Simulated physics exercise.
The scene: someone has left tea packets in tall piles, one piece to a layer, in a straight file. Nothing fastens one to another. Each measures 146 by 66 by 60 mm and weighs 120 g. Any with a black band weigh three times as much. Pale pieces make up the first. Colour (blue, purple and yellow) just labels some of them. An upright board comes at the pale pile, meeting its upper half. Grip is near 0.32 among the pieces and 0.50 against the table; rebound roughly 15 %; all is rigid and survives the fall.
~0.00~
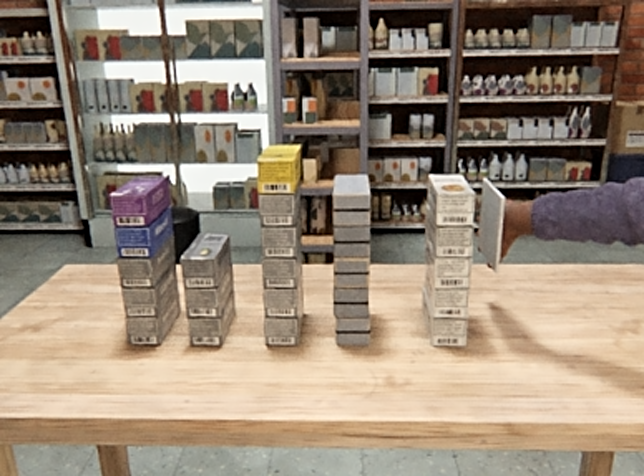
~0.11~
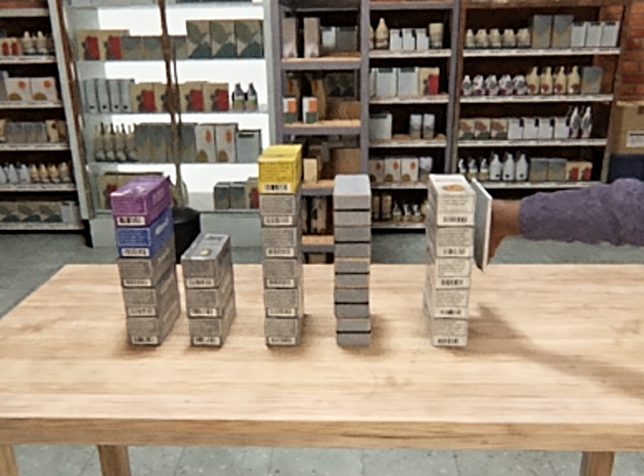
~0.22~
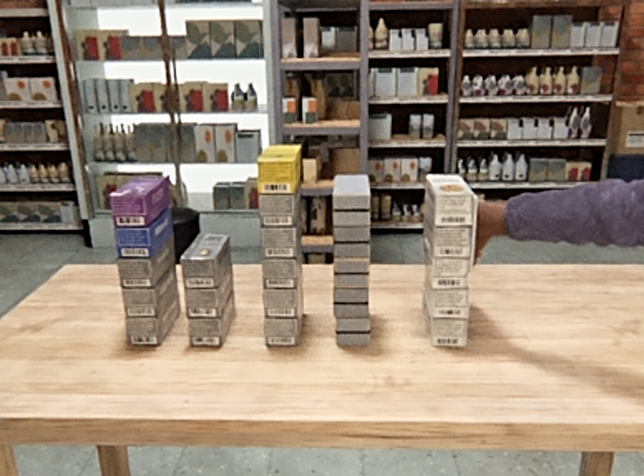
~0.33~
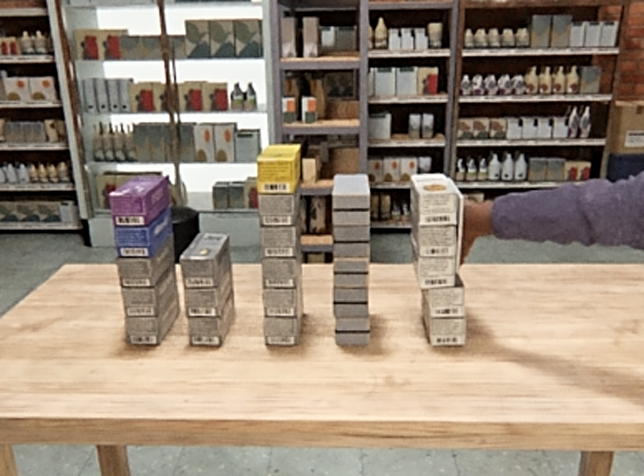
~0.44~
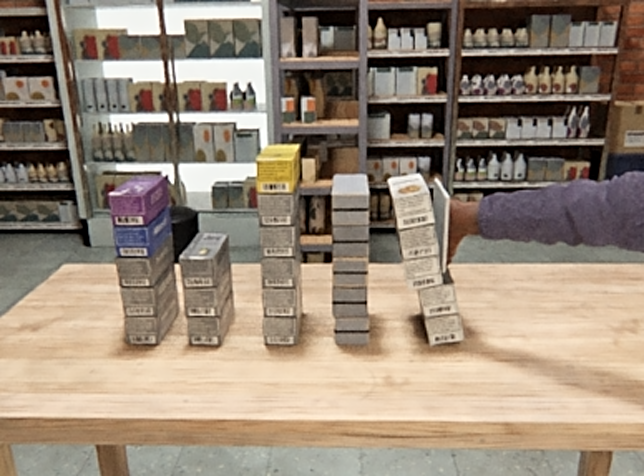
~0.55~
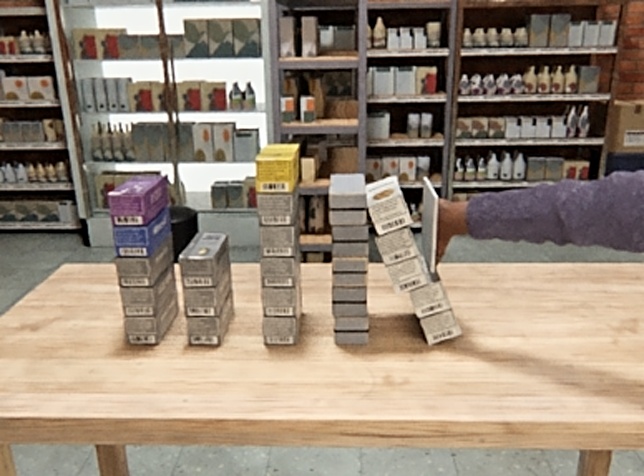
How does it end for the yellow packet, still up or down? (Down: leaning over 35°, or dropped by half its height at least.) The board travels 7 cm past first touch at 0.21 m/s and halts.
It remains up.
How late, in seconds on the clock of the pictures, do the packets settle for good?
Around 1.5 s.
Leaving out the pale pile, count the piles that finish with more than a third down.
The count is 0.
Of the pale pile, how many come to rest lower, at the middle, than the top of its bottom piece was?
1 pale pieces.
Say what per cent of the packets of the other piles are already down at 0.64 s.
At that moment 0 per cent.
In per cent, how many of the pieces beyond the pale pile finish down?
About 0 per cent.
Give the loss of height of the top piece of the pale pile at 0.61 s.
Roughly 2 cm.
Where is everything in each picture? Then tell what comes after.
In the first frame (we follow the side turned to the camera), board (501, 226) 42 mm short; yellow packet (276, 177); purple packet (129, 211); blue packet (133, 243); no other piece has moved.
The second frame shows board (488, 226) 19 mm short; yellow packet (276, 177).
The third frame shows board (474, 226) 4 mm in; yellow packet (276, 177).
The fourth frame shows board (460, 226) 27 mm in; yellow packet (275, 177).
The fifth frame shows board (446, 226) 50 mm in, top of the pale pile leaning 11°; yellow packet (274, 177); no other piece has moved.
The sixth frame shows board (435, 225) 7 cm in, top of the pale pile leaning 21°; yellow packet (274, 176); purple packet (127, 210); blue packet (132, 242); no other piece has moved.
Around 0.61 s, 0 of the pale pile down; none of the 19 other packets down, 1 disturbed; yellow packet unmoved.
Finally (1.6 s), 0 of the pale pile down; none of the 19 other packets down, 1 disturbed; yellow packet unmoved; purple packet unmoved; blue packet unmoved. Seen by the last camera, middles, yellow packet near (279, 167), purple packet near (140, 199).
